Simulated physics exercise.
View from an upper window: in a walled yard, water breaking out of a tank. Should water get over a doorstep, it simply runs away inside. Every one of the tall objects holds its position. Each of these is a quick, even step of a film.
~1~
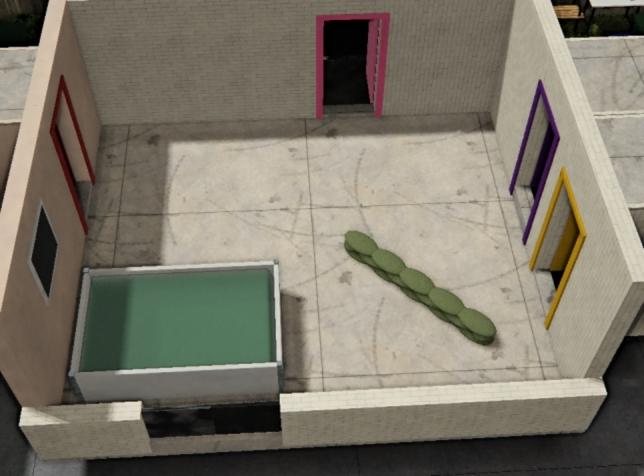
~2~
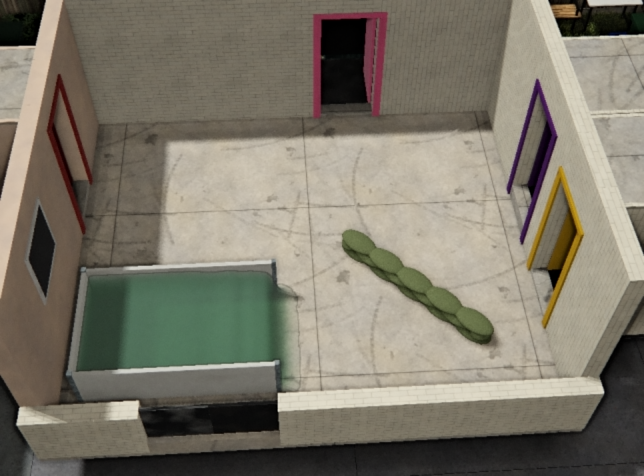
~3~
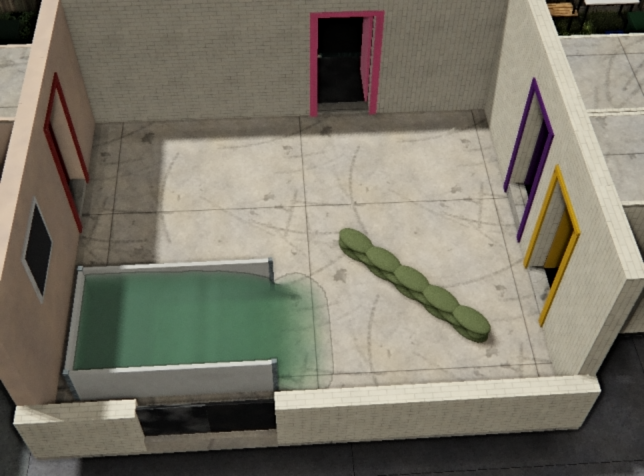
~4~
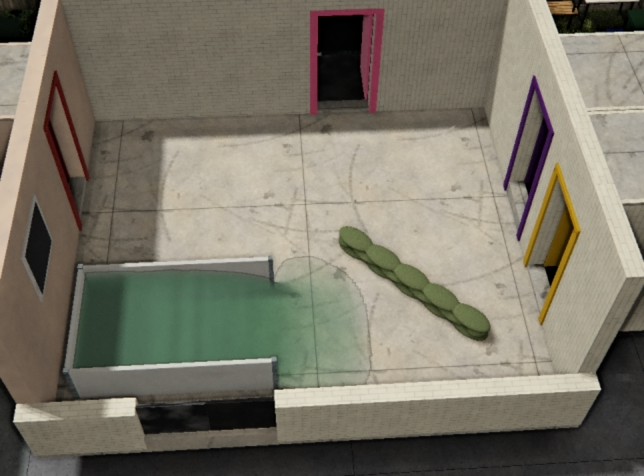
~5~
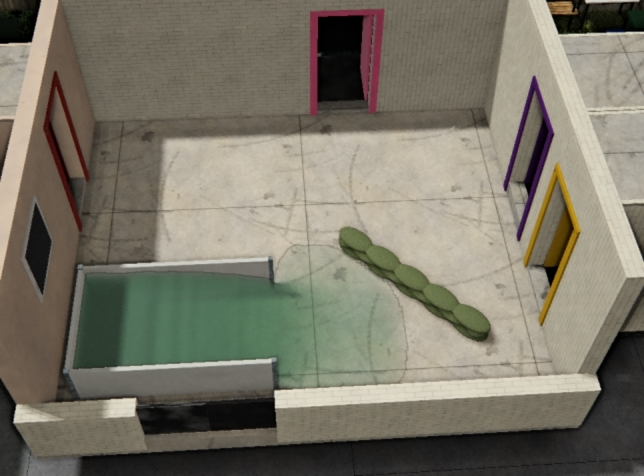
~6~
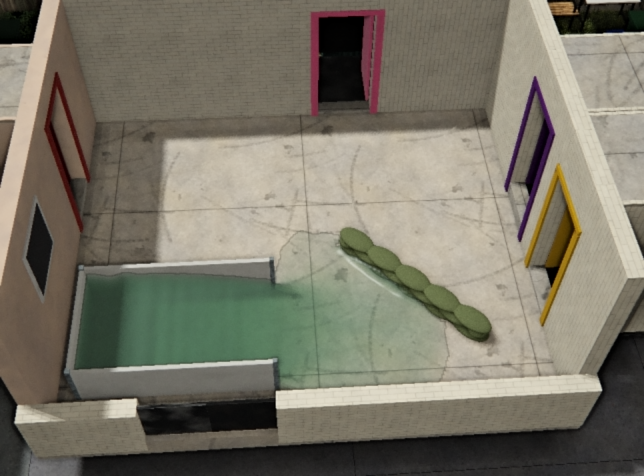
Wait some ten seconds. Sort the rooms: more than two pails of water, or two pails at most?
Purple door - two pails at most; red door - two pails at most; yellow door - more than two pails; pink door - more than two pails.
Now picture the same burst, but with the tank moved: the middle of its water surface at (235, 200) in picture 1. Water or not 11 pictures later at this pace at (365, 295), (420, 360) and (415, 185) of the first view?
Hit, hit, hit.
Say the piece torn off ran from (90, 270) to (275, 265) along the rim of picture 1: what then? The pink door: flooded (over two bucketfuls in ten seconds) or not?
Note - pink door: Past the mark.
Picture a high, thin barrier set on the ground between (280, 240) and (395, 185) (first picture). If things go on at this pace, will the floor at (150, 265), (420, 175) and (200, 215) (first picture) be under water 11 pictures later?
In that order: Dry, clear, clear.
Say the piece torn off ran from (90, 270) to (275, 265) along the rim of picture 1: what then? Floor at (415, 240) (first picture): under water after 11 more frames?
At that place: Free of water.
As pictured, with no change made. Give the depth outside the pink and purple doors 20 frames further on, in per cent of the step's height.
In order: Roughly 60 and 30 in a hundred.
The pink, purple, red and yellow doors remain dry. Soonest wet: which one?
The answer here is the yellow one.
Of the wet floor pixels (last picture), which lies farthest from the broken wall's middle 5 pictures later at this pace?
By then the tip should be at about (562, 402).
A moment on, water covers 20 % of the floor; the purple door not reached, the red door not reached, the yellow door not reached, the pink door not reached.
Next, water covers 25 % of the floor; the purple door not reached, the red door not reached, the yellow door wet at the sill, nothing in, the pink door not reached.
Then, water covers 60 % of the floor; the purple door wet at the sill, nothing in, the red door not reached, the yellow door under two buckets in, the pink door wet at the sill, nothing in.
Later, water covers 80 % of the floor; the purple door wet at the sill, nothing in, the red door not reached, the yellow door over two buckets in, the pink door over two buckets in.
In the end, water covers 95 % of the floor; the purple door wet at the sill, nothing in, the red door wet at the sill, nothing in, the yellow door over two buckets in, the pink door over two buckets in.
